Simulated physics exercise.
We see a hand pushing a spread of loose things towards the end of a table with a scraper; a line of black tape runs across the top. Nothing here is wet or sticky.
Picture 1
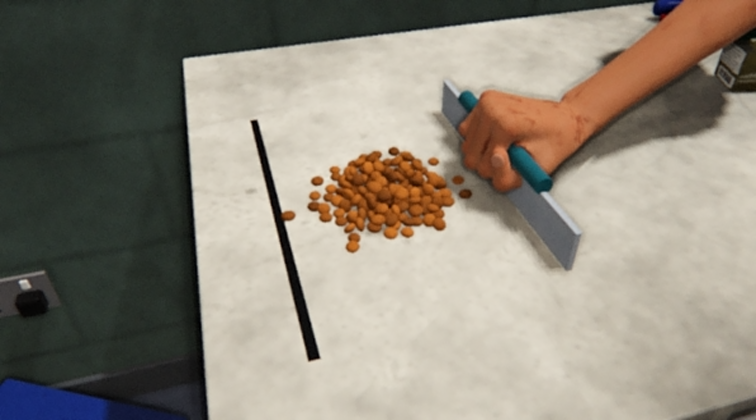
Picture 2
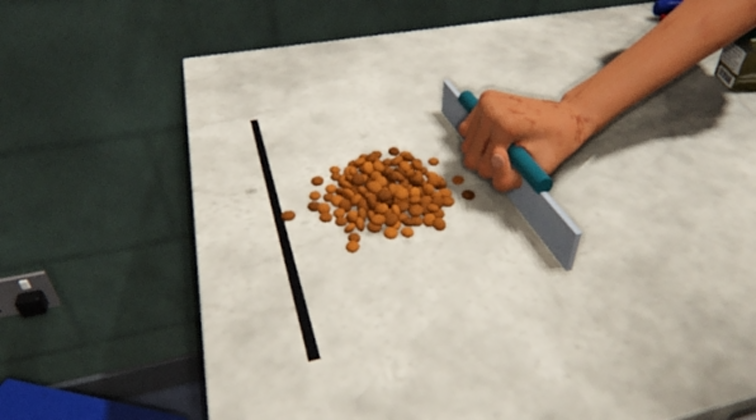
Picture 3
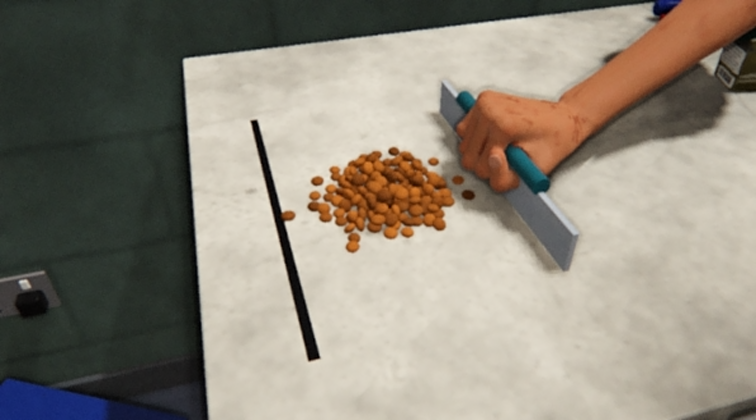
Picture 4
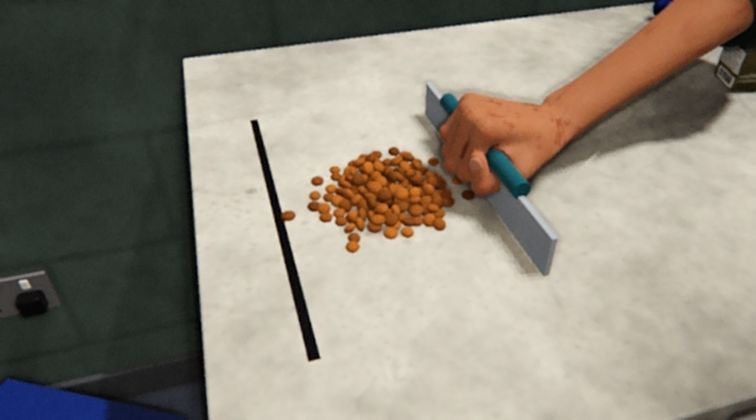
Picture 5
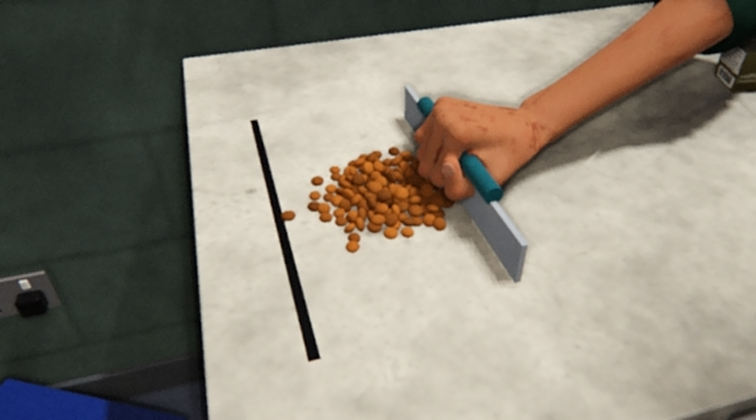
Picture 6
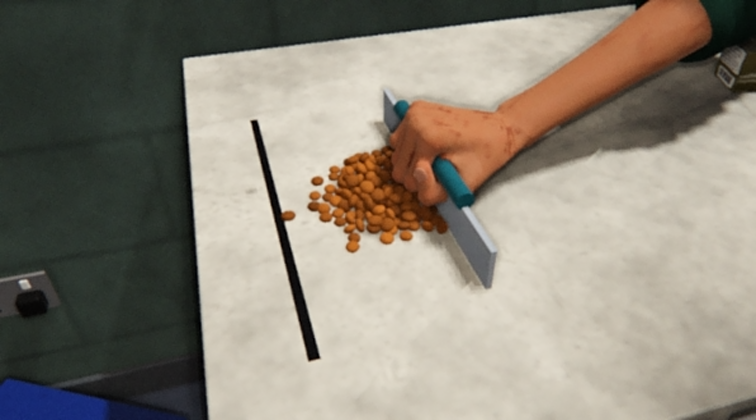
On a pale tabletop with a strip of black tape, a hand held a scraper still beside a heap of small brown pieces, then slid it left into the near side of the pile.
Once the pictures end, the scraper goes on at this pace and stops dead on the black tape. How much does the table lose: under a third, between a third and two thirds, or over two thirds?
Over the edge goes under a third of it.
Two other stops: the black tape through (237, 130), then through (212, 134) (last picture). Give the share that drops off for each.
In turn 40 and 80 in a hundred.
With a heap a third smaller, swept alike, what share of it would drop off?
Near 10 %.
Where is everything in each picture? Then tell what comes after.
Scraper near (562, 237), at rest; black tape near (256, 127), about a palm's width from the edge; edge at (195, 232); the heap near (390, 191), bits of cat kibble, in the first picture.
Scraper near (562, 237), at rest, in the second picture.
Scraper near (560, 237); the heap near (390, 191), in the third picture.
Scraper near (540, 242), in the fourth picture.
Scraper near (511, 248); the heap near (390, 191), only a few pushed along, in the fifth picture.
Scraper near (482, 254); black tape near (256, 127); edge at (195, 232); the heap near (384, 193), near half pushed along, in the sixth picture.
Shortly afterwards, scraper still moving, near (346, 168); heap all on the table, its front near (248, 216).
Next, scraper stopped at the black tape; heap a little over the edge.
Some moments later, scraper stopped at the black tape; heap near a quarter over the edge.
In the end, scraper stopped at the black tape; heap near a quarter over the edge.
